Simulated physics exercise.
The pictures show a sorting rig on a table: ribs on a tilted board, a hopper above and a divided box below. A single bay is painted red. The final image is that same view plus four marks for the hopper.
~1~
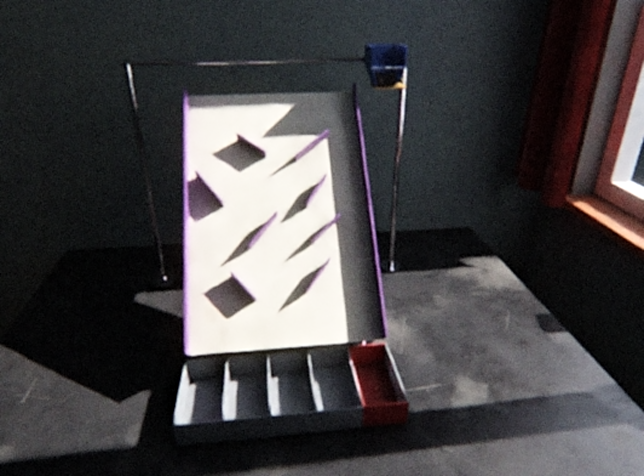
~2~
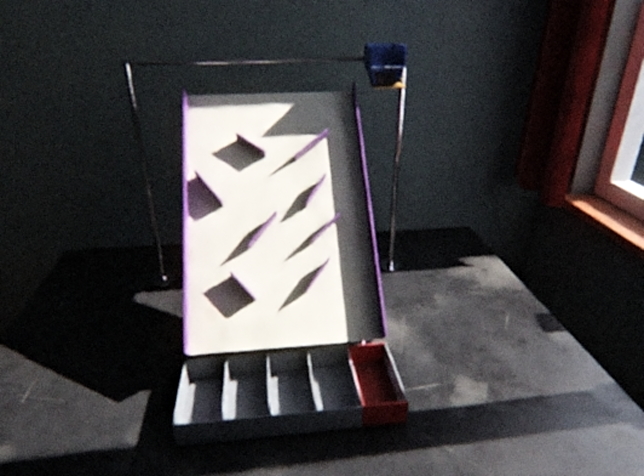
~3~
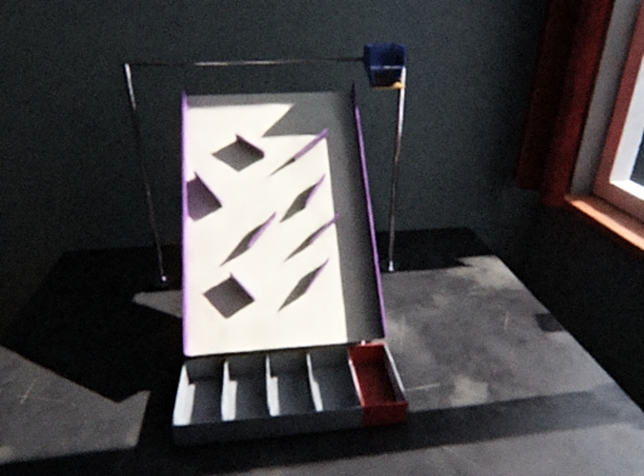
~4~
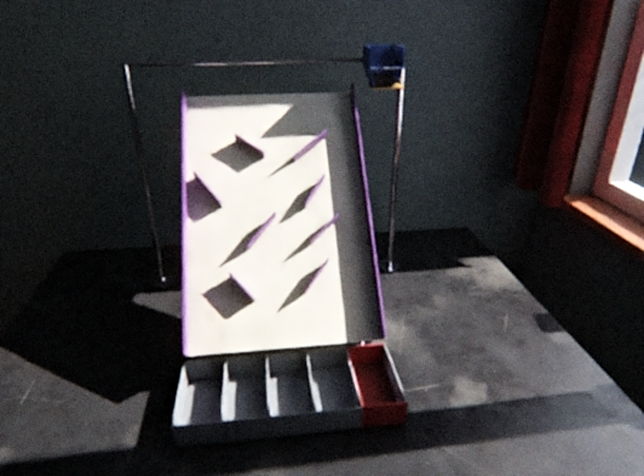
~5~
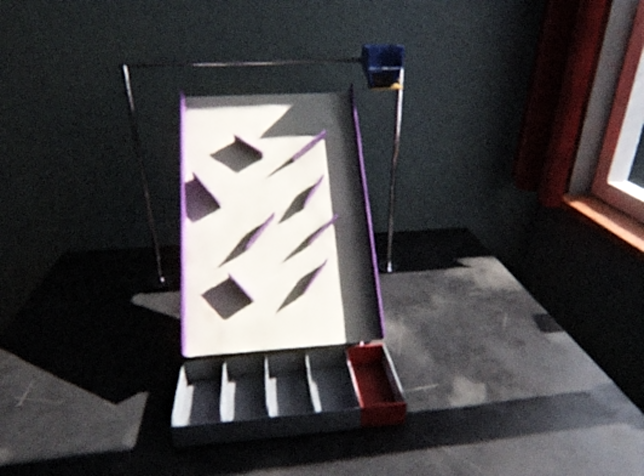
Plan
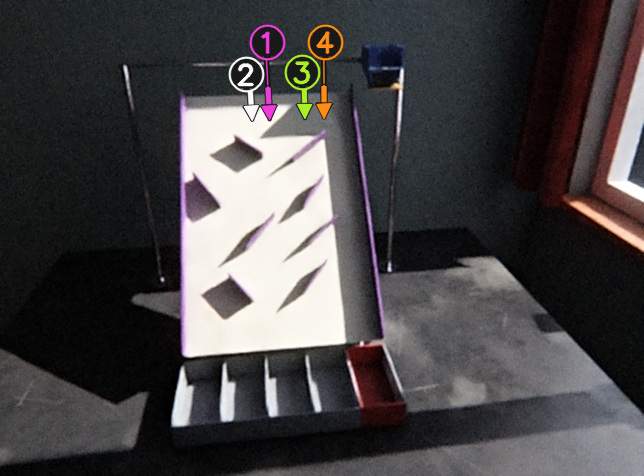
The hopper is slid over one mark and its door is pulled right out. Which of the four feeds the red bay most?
4 beats the others.
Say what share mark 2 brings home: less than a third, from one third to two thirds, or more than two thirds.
Mark 2 gives less than a third.
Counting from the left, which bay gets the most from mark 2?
The third from the left.
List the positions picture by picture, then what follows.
In the first picture, hopper (384, 78), allspice berries, door shut.
In the second picture, ribs (236, 133) to (265, 151), (295, 156) to (328, 129), (195, 170) to (222, 202).
In the third picture, ribs (306, 203) to (325, 174), (248, 245) to (276, 211), (311, 241) to (339, 213).
In the fourth picture, ribs (229, 273) to (254, 299), (305, 291) to (328, 258).
In the fifth picture, red bay (383, 414), number 5 of 5 from the left.
On the marked copy, mark 1 meets the board at (269, 114); mark 2 meets the board at (251, 115); mark 3 meets the board at (304, 113); mark 4 meets the board at (324, 112).
Choosing 1, not one piece in the red bay, every piece in other bays.
Choosing 2, not one piece in the red bay, every piece in other bays.
Choosing 3, just a few in the red bay, almost all in other bays, just a few outside the box.
Choosing 4, roughly half in the red bay, roughly half in other bays, just a few outside the box.
